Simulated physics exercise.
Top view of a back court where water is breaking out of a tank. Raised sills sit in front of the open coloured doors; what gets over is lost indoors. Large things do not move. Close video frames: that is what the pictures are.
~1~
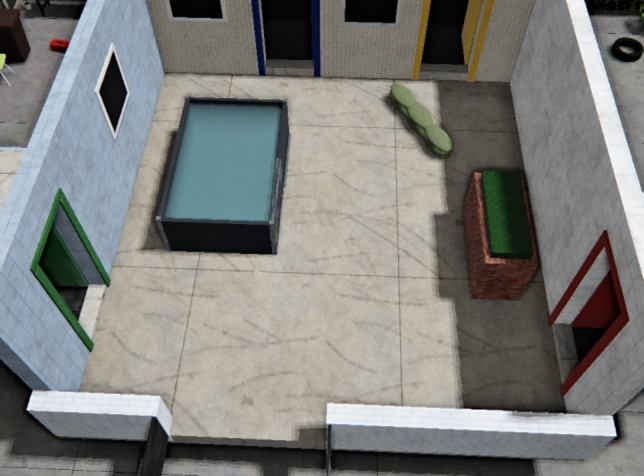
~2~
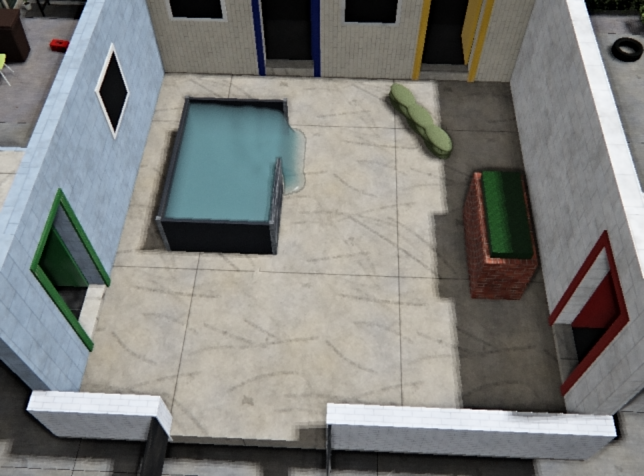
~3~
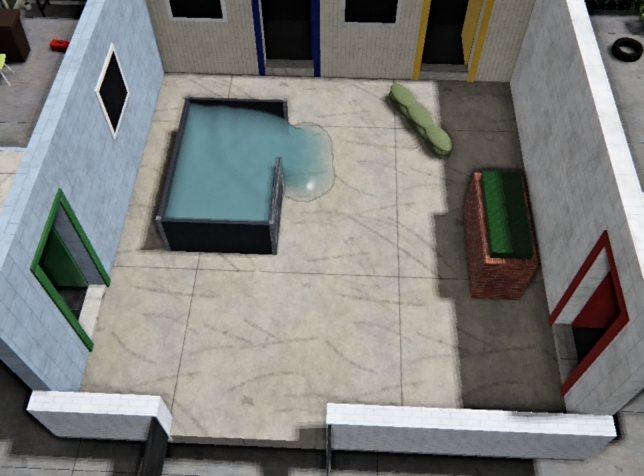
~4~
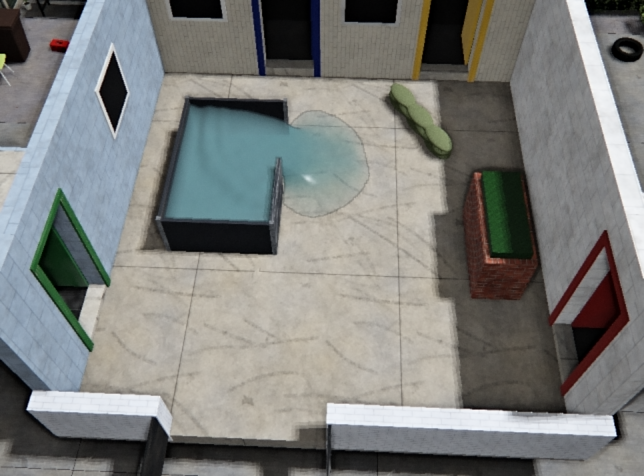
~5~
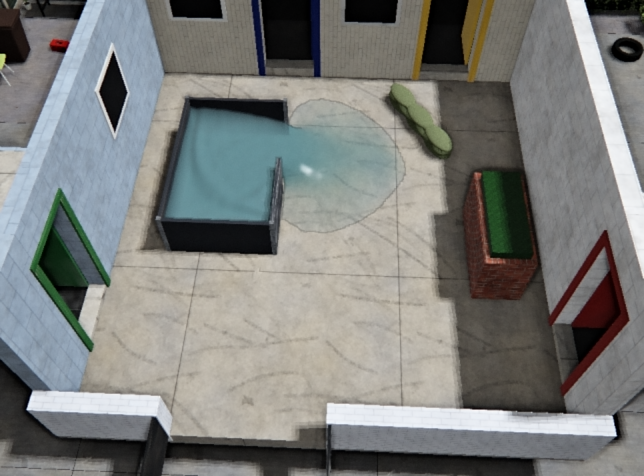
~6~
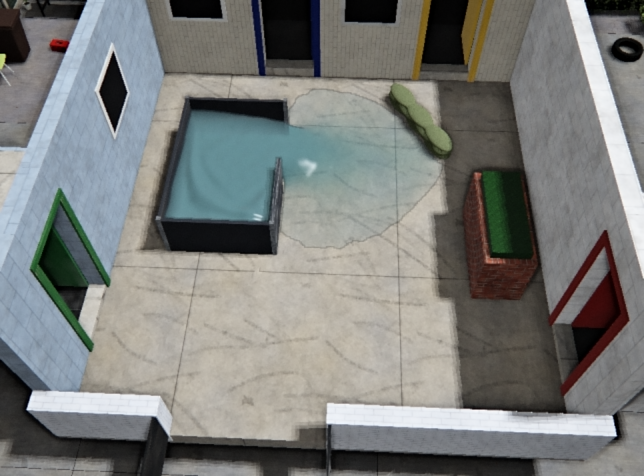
The footage shows a walled court with a dark tank of still water, which then pours through a gap in the tank's right side and spreads rightward across the pale floor in a widening, rounded sheet beside a green object.
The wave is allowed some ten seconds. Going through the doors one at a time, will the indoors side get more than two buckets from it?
Green door: Two buckets at most; red door: Two buckets at most; blue door: Two buckets at most; yellow door: Two buckets at most.
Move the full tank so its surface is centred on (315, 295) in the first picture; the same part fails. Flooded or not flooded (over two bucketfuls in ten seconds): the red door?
As far as I can tell, red gets swamped.
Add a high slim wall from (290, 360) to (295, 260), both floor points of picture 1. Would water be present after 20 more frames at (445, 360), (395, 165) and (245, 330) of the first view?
In that order: Flooded, under water, clear.
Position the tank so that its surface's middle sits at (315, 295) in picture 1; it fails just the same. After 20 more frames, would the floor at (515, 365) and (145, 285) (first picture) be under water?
Spot one ends up sodden, spot two left untouched.
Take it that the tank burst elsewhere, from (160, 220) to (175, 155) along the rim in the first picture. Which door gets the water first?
That one is the green door.
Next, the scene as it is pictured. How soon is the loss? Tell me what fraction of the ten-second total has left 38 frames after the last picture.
My figure is about 20 in a hundred.
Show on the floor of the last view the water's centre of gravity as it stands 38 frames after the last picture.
The water's middle lies around (364, 200).
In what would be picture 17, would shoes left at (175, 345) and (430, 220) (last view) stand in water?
Result, in the order given: Not wetted / wetted.
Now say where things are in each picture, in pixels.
Still water in the tank at (227, 160), in the first picture.
The front is at (298, 133), out from the gap at (282, 150), in the second picture.
The front is at (316, 128), out from the gap at (282, 152), in the third picture.
The front is at (364, 175), out from the gap at (282, 154), in the fourth picture.
The front is at (400, 171), out from the gap at (282, 154), in the fifth picture.
Water pours out at (282, 153) and has run to (437, 172), in the sixth picture.
A moment on, water covers 25 % of the floor; the green door not reached, the red door not reached, the blue door not reached, the yellow door not reached.
Next, water covers 35 % of the floor; the green door not reached, the red door not reached, the blue door wet at the sill, nothing in, the yellow door wet at the sill, nothing in.
Then, water covers 55 % of the floor; the green door not reached, the red door wet at the sill, nothing in, the blue door wet at the sill, nothing in, the yellow door wet at the sill, nothing in.
Later, water covers 80 % of the floor; the green door not reached, the red door wet at the sill, nothing in, the blue door wet at the sill, nothing in, the yellow door wet at the sill, nothing in.
In the end, water covers 95 % of the floor; the green door wet at the sill, nothing in, the red door under two buckets in, the blue door wet at the sill, nothing in, the yellow door wet at the sill, nothing in.
